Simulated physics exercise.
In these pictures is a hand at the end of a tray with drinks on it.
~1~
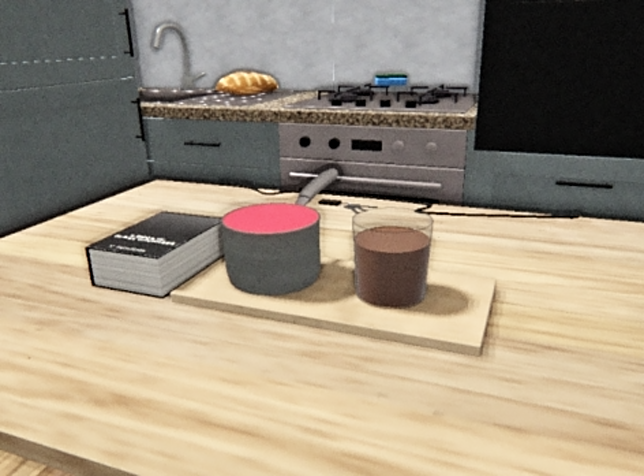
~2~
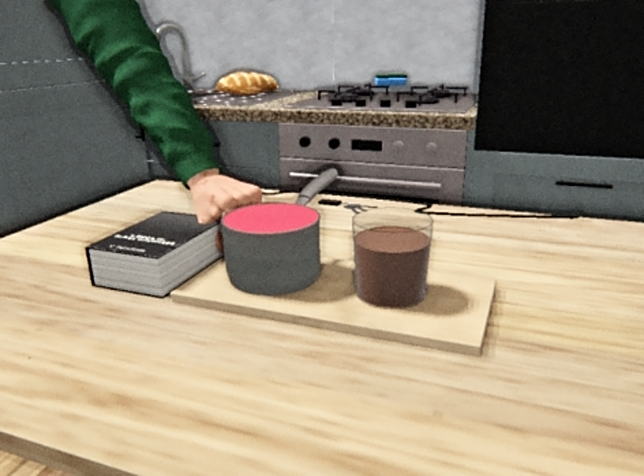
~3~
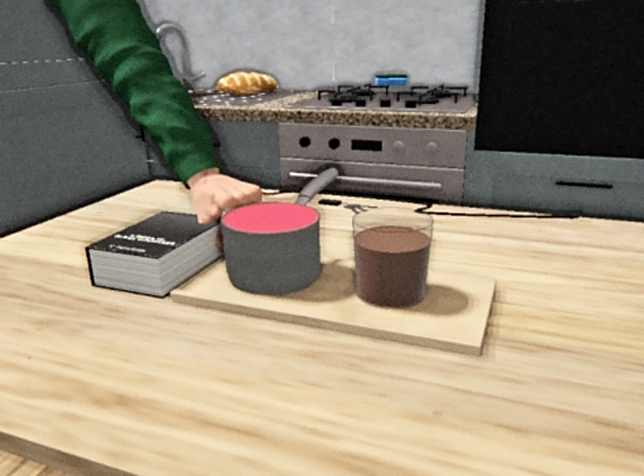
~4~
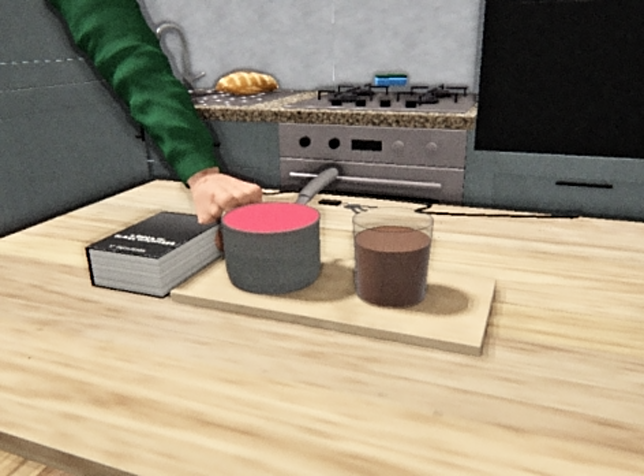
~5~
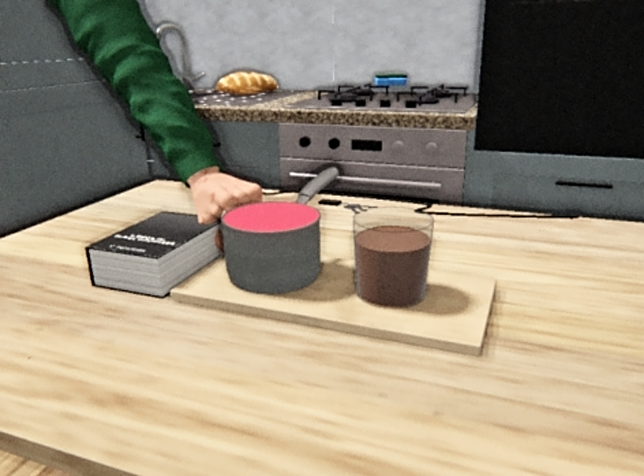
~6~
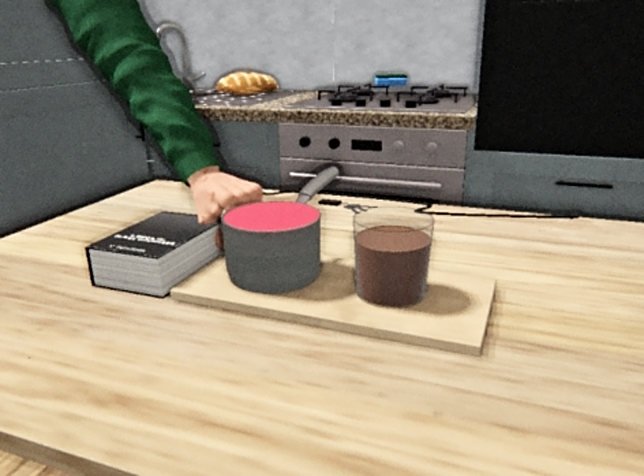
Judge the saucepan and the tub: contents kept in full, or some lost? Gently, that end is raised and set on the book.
Outcome: Saucepan: It will fail to contain it; tub: It will contain it fully.
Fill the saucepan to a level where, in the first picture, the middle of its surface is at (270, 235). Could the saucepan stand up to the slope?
Result then: Contents retained.
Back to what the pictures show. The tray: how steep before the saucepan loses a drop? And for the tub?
I'd reckon around 2° for the first and around 30° after that.
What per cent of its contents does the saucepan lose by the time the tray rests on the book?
I'd say close to 12 in a hundred.
Soon after, the tray slopes by about 5°; saucepan, some has gone over its rim; tub, nothing has left it.
Later, the tray slopes by about 11°; saucepan, some has gone over its rim; tub, nothing has left it.
In the end, the tray slopes by about 10°, resting on the book; saucepan, some has gone over its rim; tub, nothing has left it.
